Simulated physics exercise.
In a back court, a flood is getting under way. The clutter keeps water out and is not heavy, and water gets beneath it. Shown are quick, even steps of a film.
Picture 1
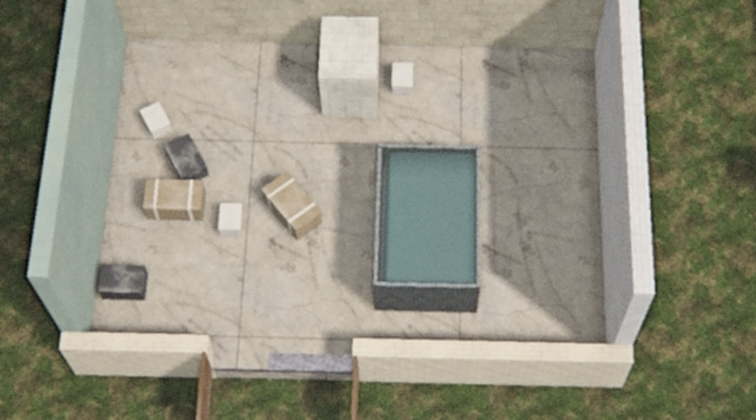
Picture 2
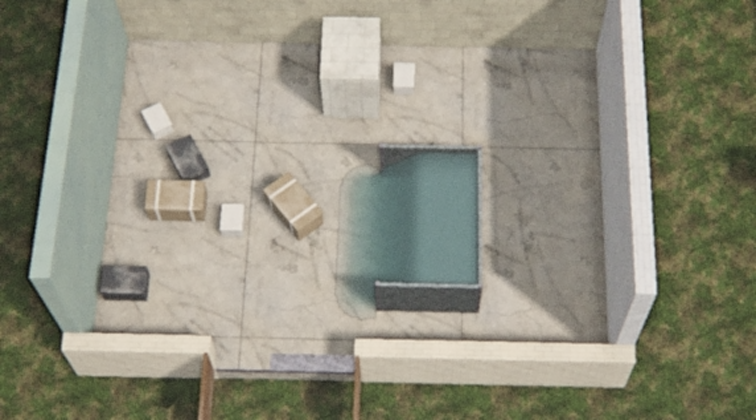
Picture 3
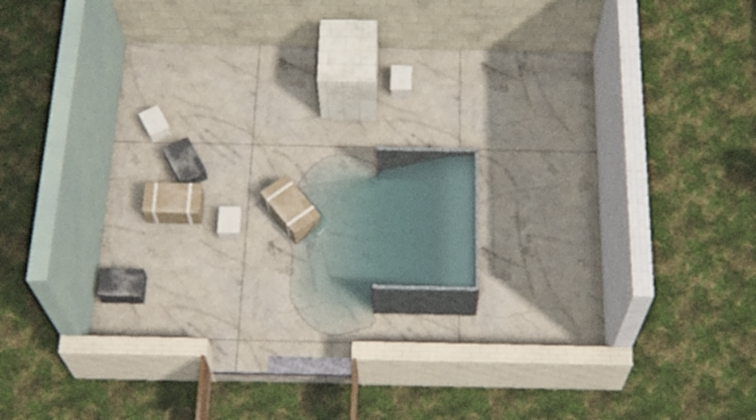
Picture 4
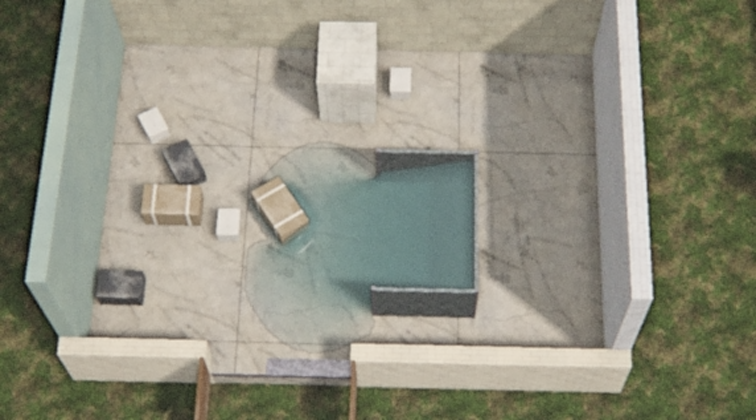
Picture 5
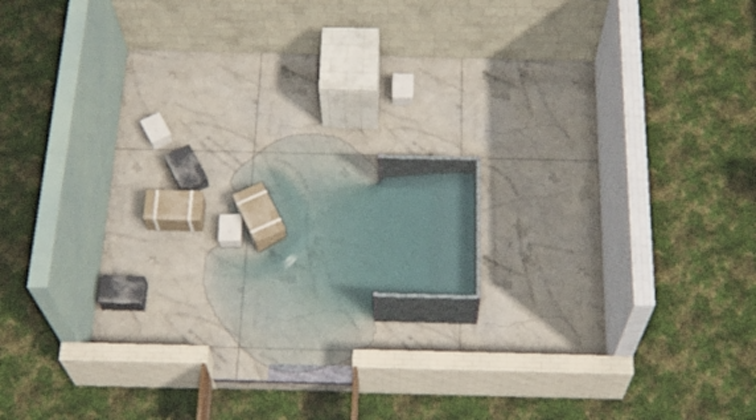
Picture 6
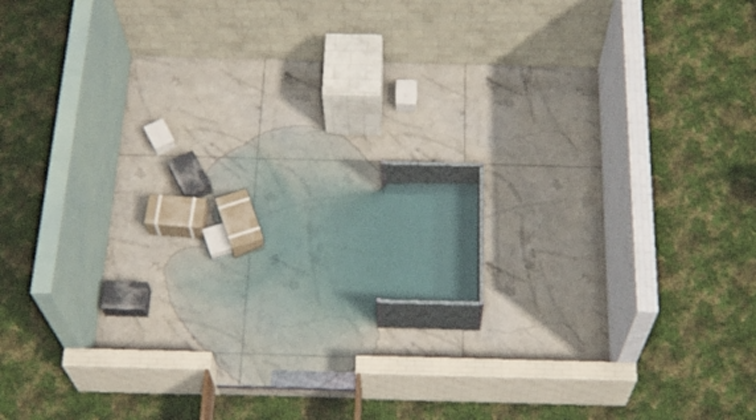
A large water-filled tank with dark walls stands right of centre in a walled back court with a pale, cracked floor, seen from high above with grass outside. Two strapped tan trunks, dark cases and small white boxes lie to the left, near a tall white block. The tank's left side opens, water spreads leftward across the floor, and the nearer trunk slides left, then a small white box shifts beside it.
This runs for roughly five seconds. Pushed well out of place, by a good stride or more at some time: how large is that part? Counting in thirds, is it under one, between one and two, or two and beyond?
The portion moved well away reaches the top third.
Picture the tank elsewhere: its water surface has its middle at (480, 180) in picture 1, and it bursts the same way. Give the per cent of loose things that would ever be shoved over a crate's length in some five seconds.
By my count it is some 100 %.
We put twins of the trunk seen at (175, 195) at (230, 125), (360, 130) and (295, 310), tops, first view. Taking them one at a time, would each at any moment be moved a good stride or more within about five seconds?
Item by item: Goes the distance, remains in place, goes the distance.
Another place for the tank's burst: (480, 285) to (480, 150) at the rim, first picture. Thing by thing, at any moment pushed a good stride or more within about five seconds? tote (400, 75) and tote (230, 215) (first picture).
In the order given: Travelled that far, stayed within that.
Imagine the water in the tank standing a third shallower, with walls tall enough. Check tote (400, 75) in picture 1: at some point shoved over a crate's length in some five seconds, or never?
Call: Shy of that.
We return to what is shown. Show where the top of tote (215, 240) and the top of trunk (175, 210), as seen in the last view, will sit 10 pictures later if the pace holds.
I'd say about (106, 257) for the first and about (118, 212) for the second.
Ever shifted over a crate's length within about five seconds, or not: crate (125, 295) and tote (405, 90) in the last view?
Each in turn - got displaced / didn't go far.
A moment on, 2 of 7 are well off their spots; 1 afloat.
Next, 4 of 7 are well off their spots; 6 afloat.
Later, 6 of 7 are well off their spots; 6 afloat.
In the end, 6 of 7 are well off their spots, and 6 have been at some point; 5 afloat.
